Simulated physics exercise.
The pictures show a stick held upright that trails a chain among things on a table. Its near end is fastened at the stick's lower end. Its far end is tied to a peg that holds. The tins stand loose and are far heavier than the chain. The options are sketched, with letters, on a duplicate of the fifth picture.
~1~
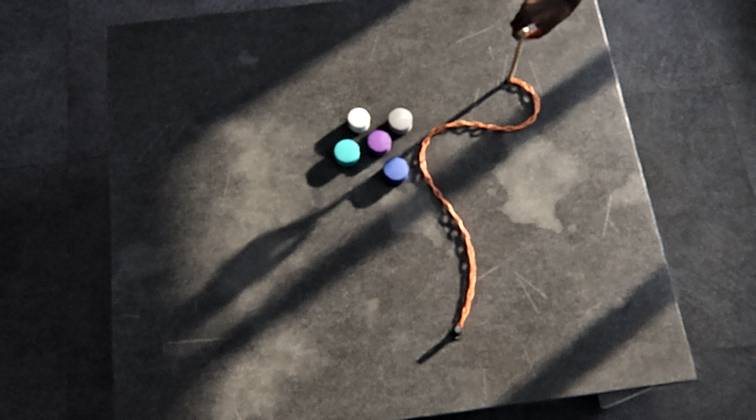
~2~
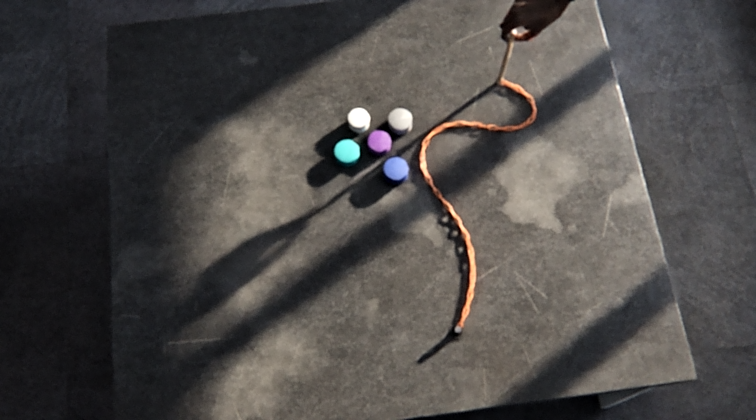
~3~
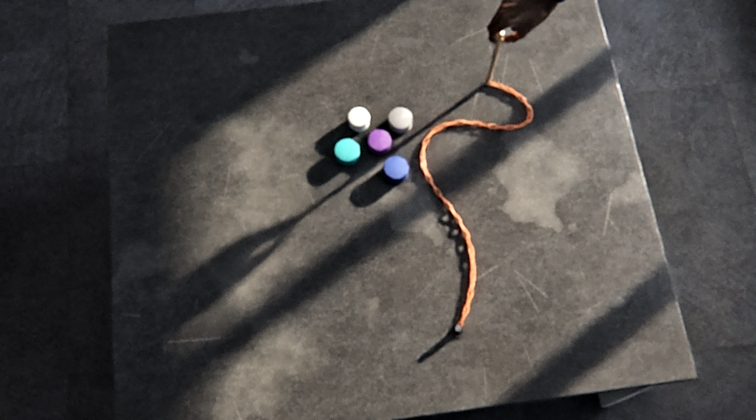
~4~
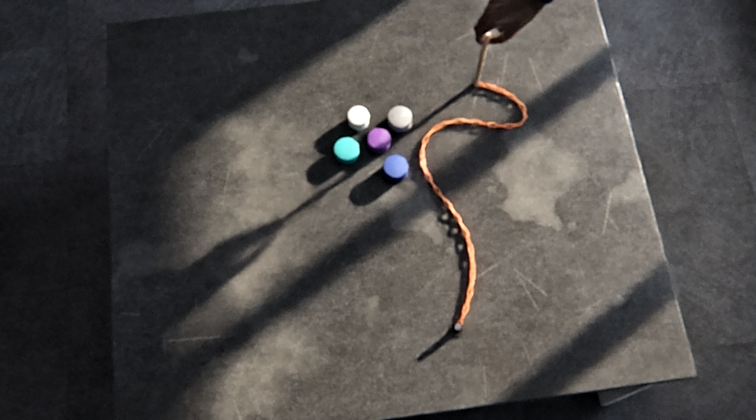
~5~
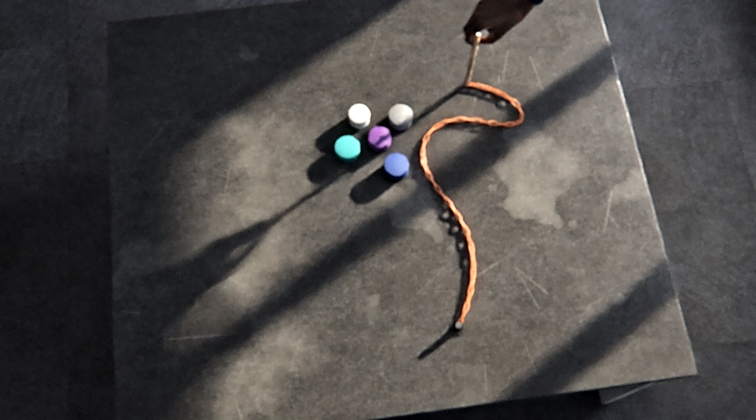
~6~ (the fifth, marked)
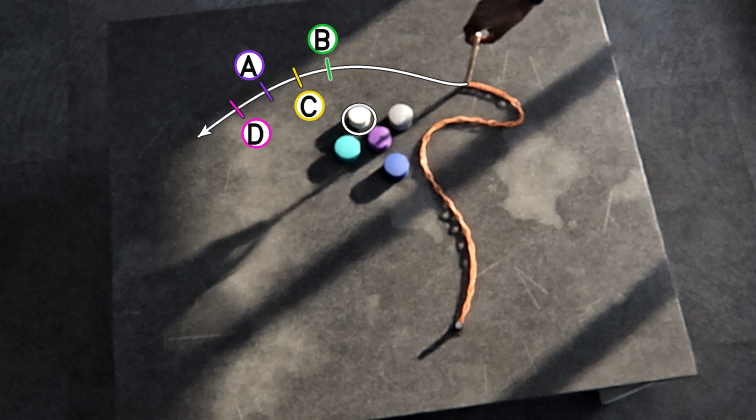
A hand at the top of a grey slab holds a thin upright stick and moves it gradually left, drawing the top end of a twisted orange chain along with it. The chain's upper curve shifts slightly left while its lower length stays nearly still, and five small coloured tins sit clustered nearby.
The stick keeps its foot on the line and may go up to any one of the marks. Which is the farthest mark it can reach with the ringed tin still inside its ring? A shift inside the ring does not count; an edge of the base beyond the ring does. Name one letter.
All is well up to D.
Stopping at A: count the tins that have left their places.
The count is none.
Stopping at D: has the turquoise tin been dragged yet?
No.
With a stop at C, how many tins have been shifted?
The count is none.
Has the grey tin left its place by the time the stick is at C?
By then, no.
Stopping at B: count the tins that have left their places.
The count is none.
On the copy, A at (266, 91); B at (329, 69); C at (297, 77); D at (237, 109); the ring at (359, 119); the route from (466, 84) via (325, 70) to (199, 137).
On D. First, foot of the stick (385, 69); white tin (359, 117).
Then, foot of the stick (301, 77); white tin (359, 117).
Finally, foot of the stick (237, 109); purple tin (376, 142); grey tin (391, 125); white tin (359, 117); the white tin is still in its ring.
By contrast, A is safe but short; B is safe but short; C is safe but short.
